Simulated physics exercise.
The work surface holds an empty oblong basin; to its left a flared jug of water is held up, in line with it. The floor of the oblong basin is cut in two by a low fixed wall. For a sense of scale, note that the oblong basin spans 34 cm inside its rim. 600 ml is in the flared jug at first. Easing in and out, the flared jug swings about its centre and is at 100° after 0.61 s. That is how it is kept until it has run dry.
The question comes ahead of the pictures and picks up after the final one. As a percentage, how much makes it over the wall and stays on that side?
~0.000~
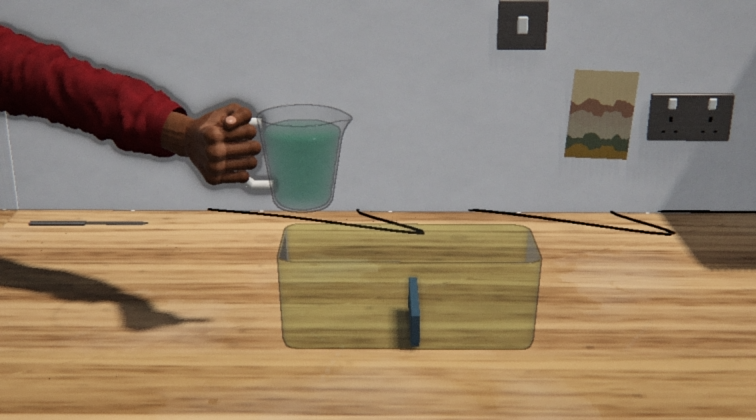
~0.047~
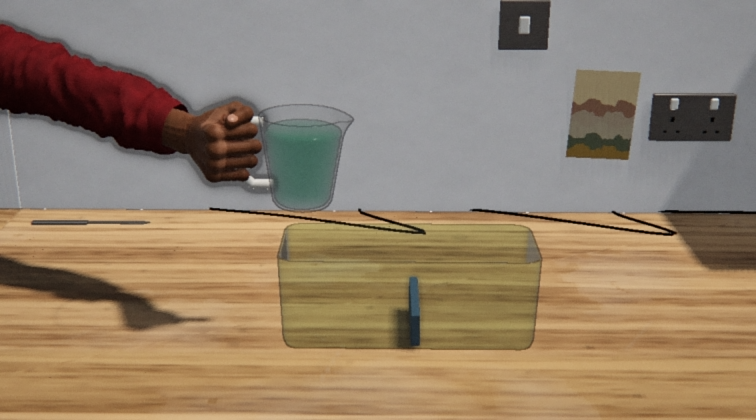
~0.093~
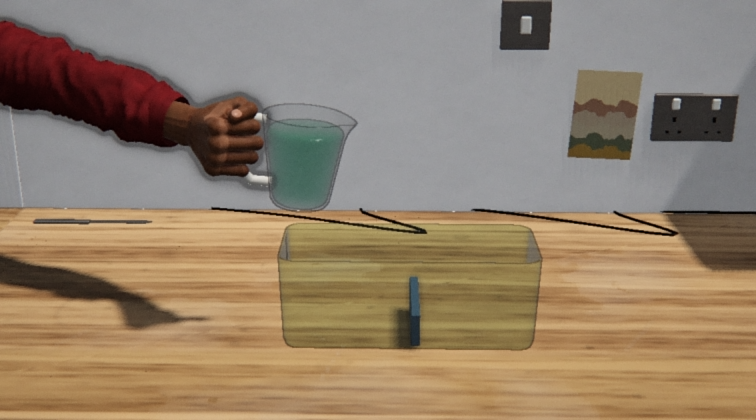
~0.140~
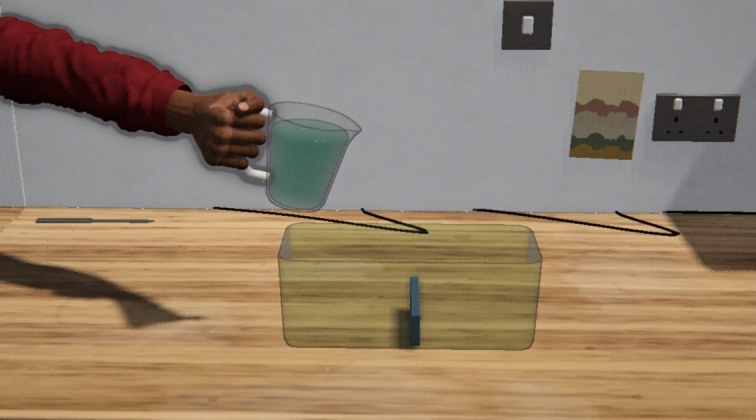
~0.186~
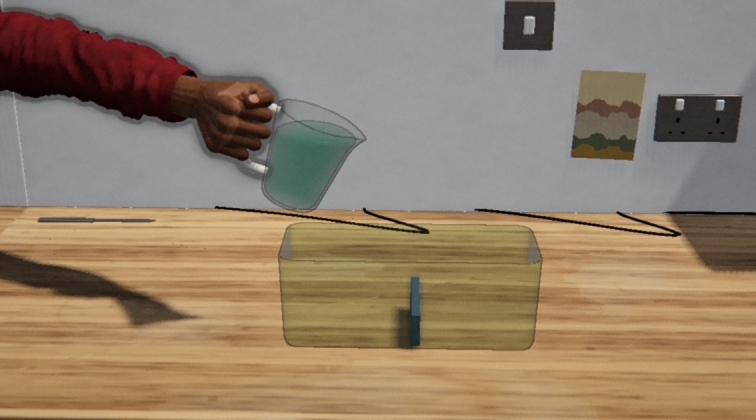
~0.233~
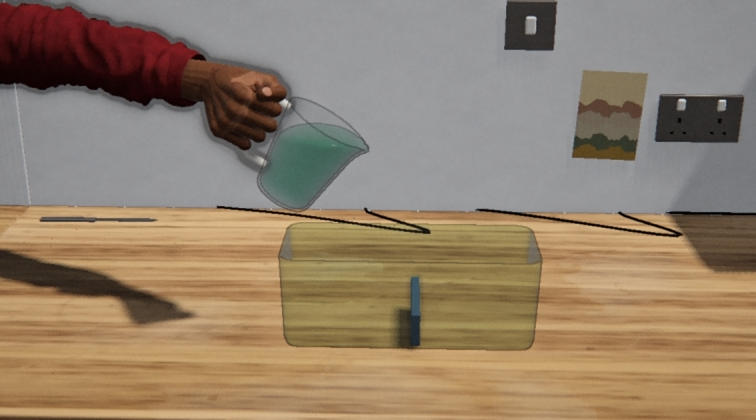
Some 21 per cent makes it over and stays.
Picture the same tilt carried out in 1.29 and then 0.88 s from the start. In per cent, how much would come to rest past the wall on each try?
Roughly 40 per cent the first time and 30 per cent the second.
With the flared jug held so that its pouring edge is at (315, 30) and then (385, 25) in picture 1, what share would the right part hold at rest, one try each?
The first try gives 5 percent and the second 90 percent.
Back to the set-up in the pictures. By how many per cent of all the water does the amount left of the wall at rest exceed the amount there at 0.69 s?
Roughly 22 percent.
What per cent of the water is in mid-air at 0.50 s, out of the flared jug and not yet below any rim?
Estimate: Some 24 % of the total.
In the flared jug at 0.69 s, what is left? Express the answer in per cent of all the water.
Roughly 12 percent remains.
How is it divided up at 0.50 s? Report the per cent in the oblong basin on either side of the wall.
About 14 left, 10 right.
Then, 0.50 s in, the tilt is 92° and 53 per cent is still to pour, 13 is left of the wall and 11 right of it.
Then, 0.69 s in, the tilt is 100° and 13 per cent is still to pour, 56 is left of the wall and 19 right of it.
Then, 0.89 s in, the tilt is 100° and 1 per cent is still to pour, 76 is left of the wall and 20 right of it.
Then, 1.11 s in, the tilt is 100° and 0 per cent is still to pour, 78 is left of the wall and 21 right of it.
Finally, 78 per cent lies left of the wall, 21 right of it and 1 outside.
